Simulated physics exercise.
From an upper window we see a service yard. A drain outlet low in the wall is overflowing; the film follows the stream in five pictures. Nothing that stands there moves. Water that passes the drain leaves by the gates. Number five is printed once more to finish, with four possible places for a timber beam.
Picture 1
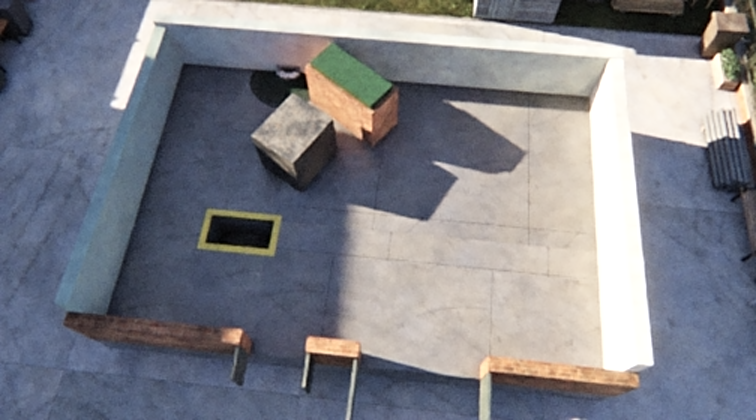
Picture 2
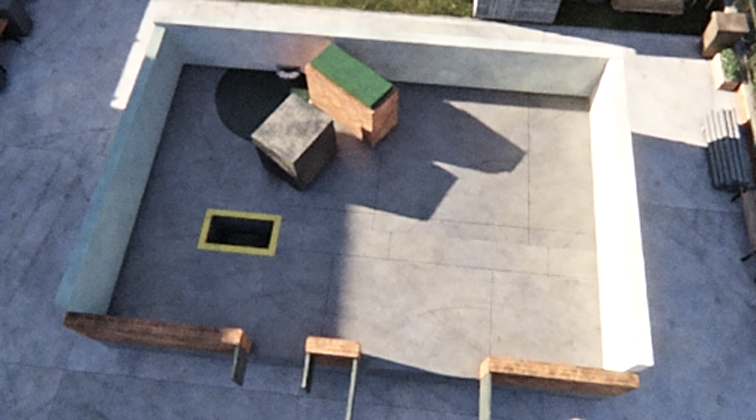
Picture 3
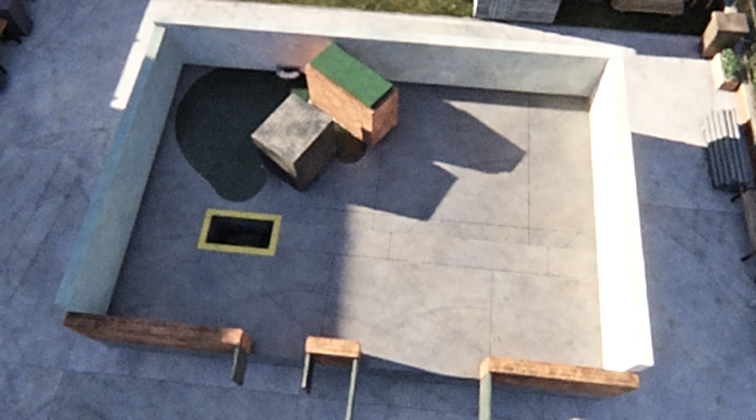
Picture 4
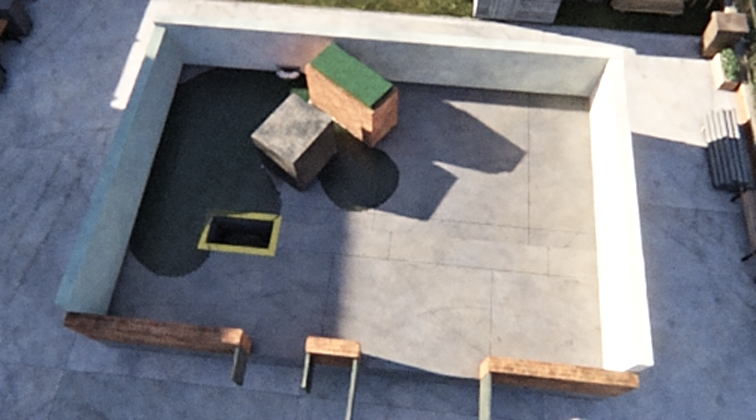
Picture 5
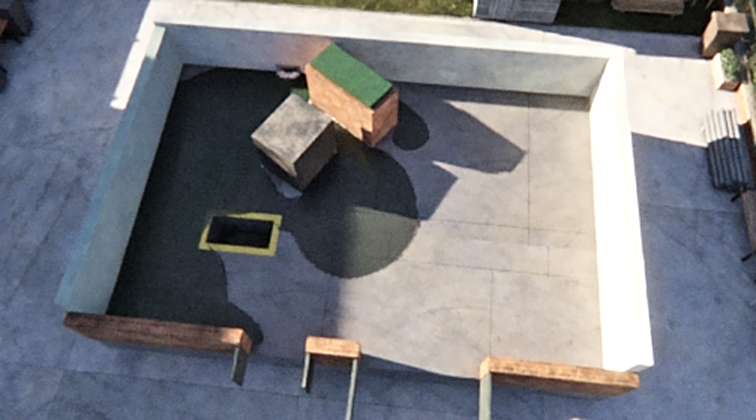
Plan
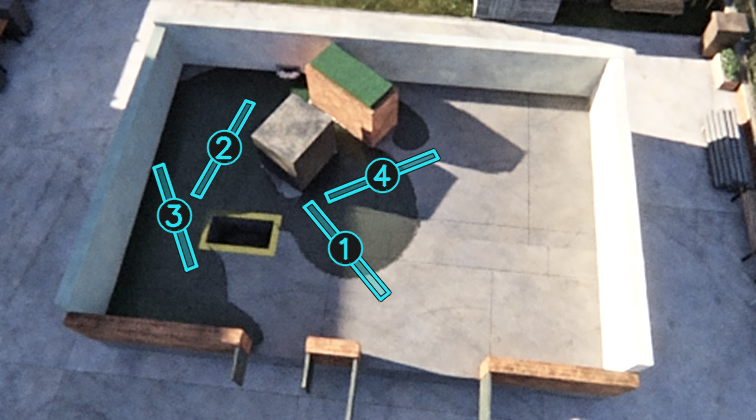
In a walled service yard seen from above, a dark wet patch appears by the back wall, behind two box-like blocks. It widens leftward and toward the viewer, reaches the yellow-edged gully, then surrounds much of it while another lobe spreads out past the blocks across the middle of the paving.
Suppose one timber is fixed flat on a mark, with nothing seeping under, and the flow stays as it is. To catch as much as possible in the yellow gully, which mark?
Best: 3.
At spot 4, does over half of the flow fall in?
No.
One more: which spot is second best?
That would be 2.
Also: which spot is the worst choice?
1.
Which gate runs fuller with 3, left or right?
The left one.
In cyan, 1 from (308, 204) to (384, 296); 2 from (196, 195) to (250, 102); 3 from (158, 166) to (191, 268); 4 from (327, 197) to (436, 154).
If 1 is chosen, about 24 % of the stream goes into the yellow gully, about 76 % out by the gates.
If 2 is chosen, about 42 % of the stream goes into the yellow gully, about 57 % out by the gates.
If 3 is chosen, about 62 % of the stream goes into the yellow gully, about 36 % out by the gates.
If 4 is chosen, about 32 % of the stream goes into the yellow gully, about 67 % out by the gates.
